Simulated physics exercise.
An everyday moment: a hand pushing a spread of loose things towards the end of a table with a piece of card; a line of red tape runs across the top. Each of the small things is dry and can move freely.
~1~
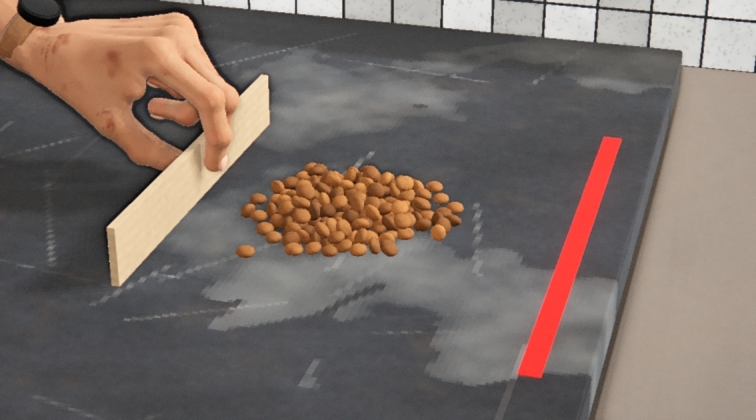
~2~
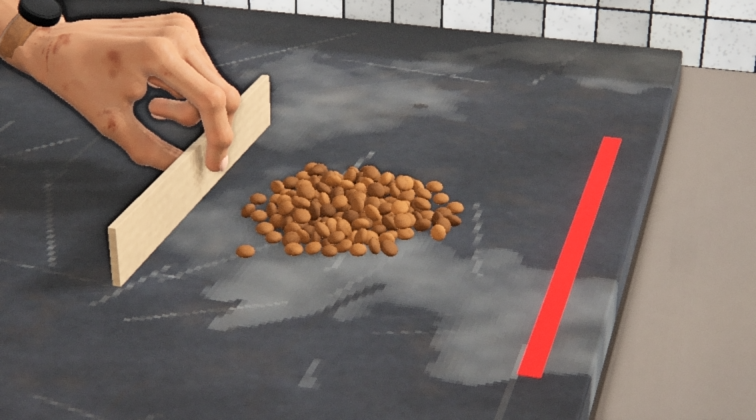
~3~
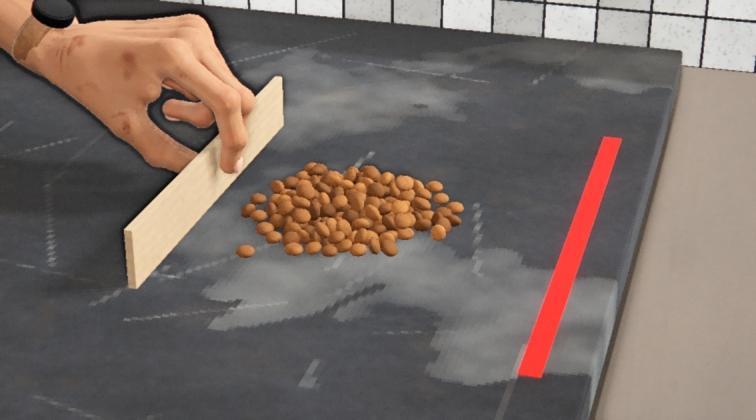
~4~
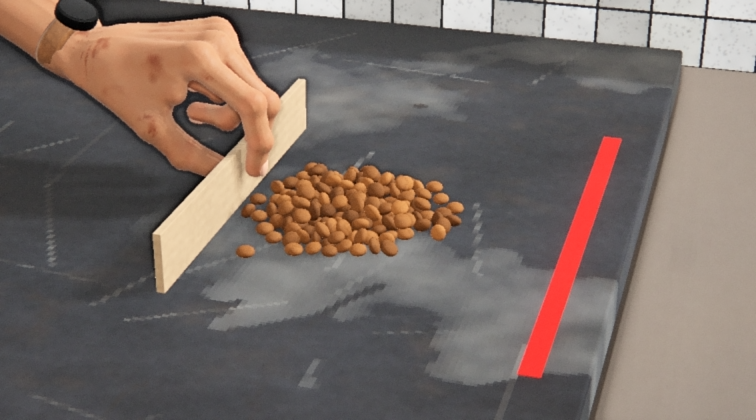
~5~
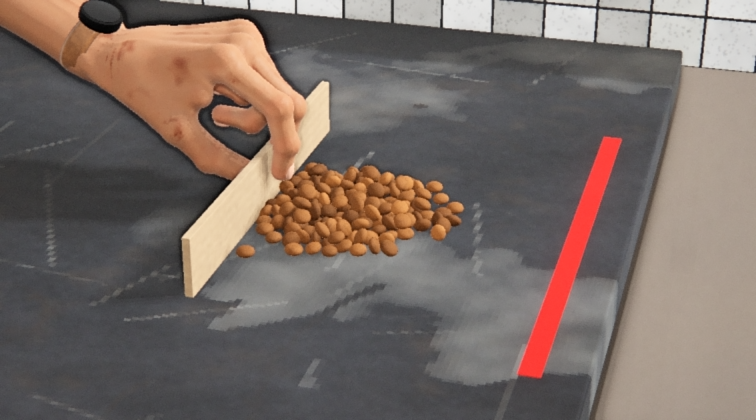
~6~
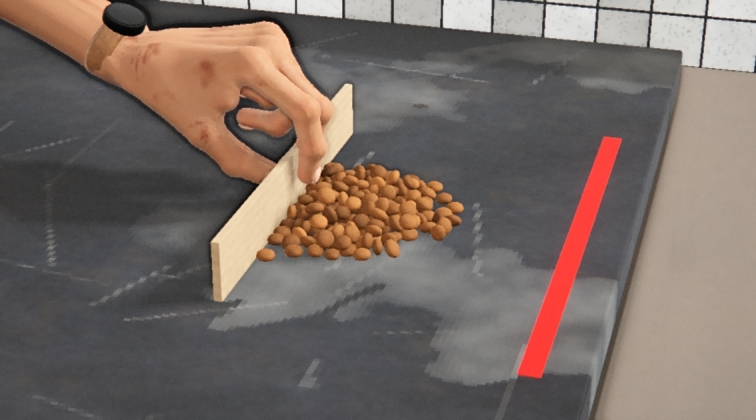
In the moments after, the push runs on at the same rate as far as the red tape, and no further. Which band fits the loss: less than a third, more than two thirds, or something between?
What falls comes to beyond two thirds.
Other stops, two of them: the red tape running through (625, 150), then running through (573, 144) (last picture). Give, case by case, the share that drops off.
In order, close to 90 and 30 per cent.
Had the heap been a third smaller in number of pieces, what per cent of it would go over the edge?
That works out to something like 70 percent.
Shortly afterwards, piece of card still moving, near (441, 172); heap all on the table, its front near (573, 248).
Next, piece of card stopped at the red tape; heap near two thirds over the edge.
Some moments later, piece of card stopped at the red tape; heap the bulk over the edge.
In the end, piece of card stopped at the red tape; heap the bulk over the edge.
